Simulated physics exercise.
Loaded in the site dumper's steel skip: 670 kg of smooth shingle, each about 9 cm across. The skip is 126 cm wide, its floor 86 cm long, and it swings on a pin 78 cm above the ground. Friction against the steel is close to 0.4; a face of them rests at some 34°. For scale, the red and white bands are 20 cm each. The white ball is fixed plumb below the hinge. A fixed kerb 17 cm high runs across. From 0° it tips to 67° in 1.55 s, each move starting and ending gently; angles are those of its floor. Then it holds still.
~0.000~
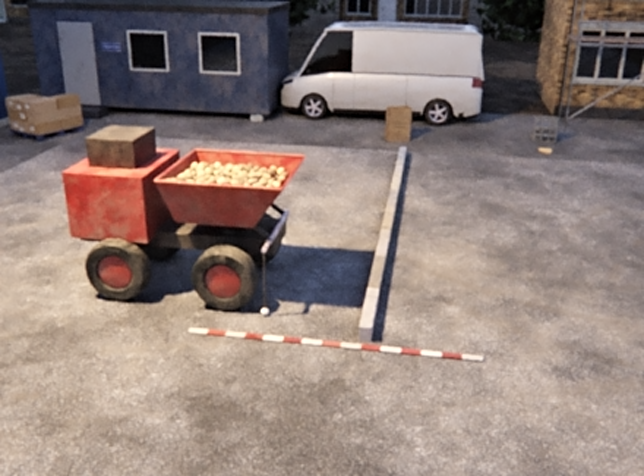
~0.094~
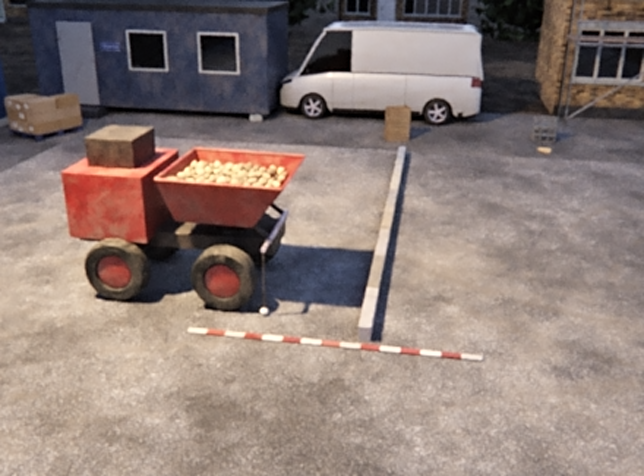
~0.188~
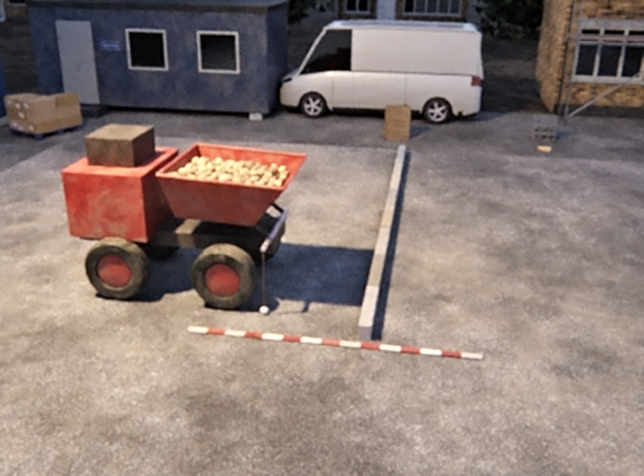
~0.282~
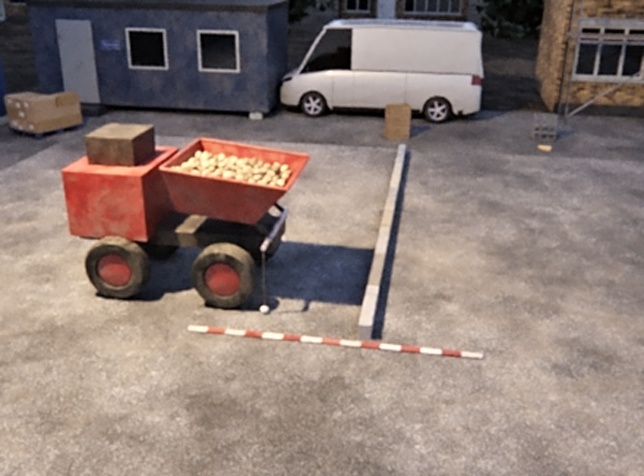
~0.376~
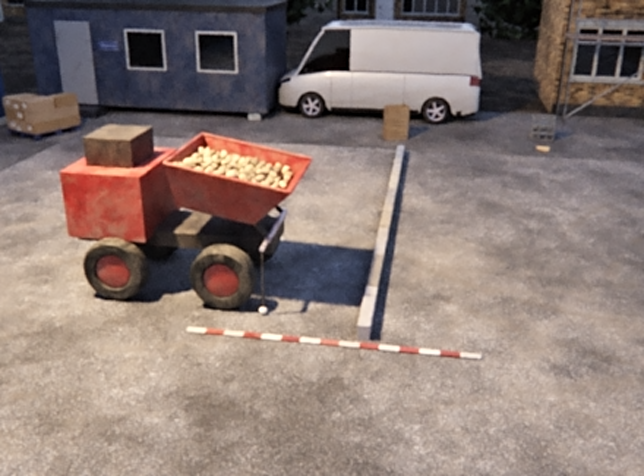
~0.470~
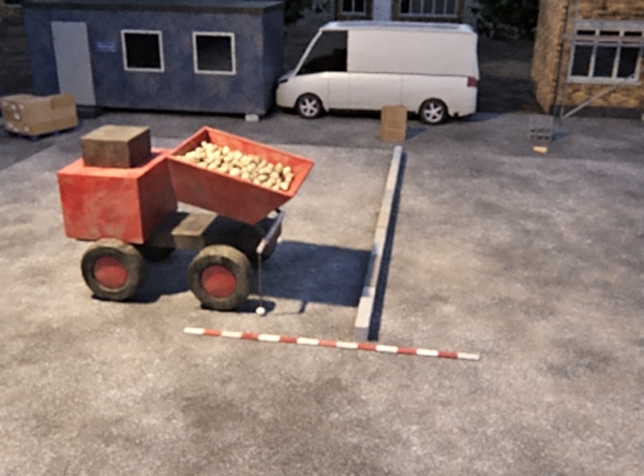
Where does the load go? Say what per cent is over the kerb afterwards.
About 60 per cent.
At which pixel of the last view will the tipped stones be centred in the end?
Around (385, 294).
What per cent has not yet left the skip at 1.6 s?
It holds some 65 per cent.
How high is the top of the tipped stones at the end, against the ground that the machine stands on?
About 32 cm above it.
After 1.2 s the floor is at 56°; 100 % in the skip; the foremost stones are at (328, 213).
After 1.6 s the floor is at 67°; 65 % in the skip, 26 % on this side of the kerb, 8 % over the kerb; the foremost stones are at (398, 304).
After 2.0 s the floor is at 67°; 34 % in the skip, 27 % on this side of the kerb, 39 % over the kerb; the foremost stones are at (459, 296).
After 4.8 s the floor is at 67°; 0 % in the skip, 42 % on this side of the kerb, 58 % over the kerb; the foremost stones are at (609, 313).
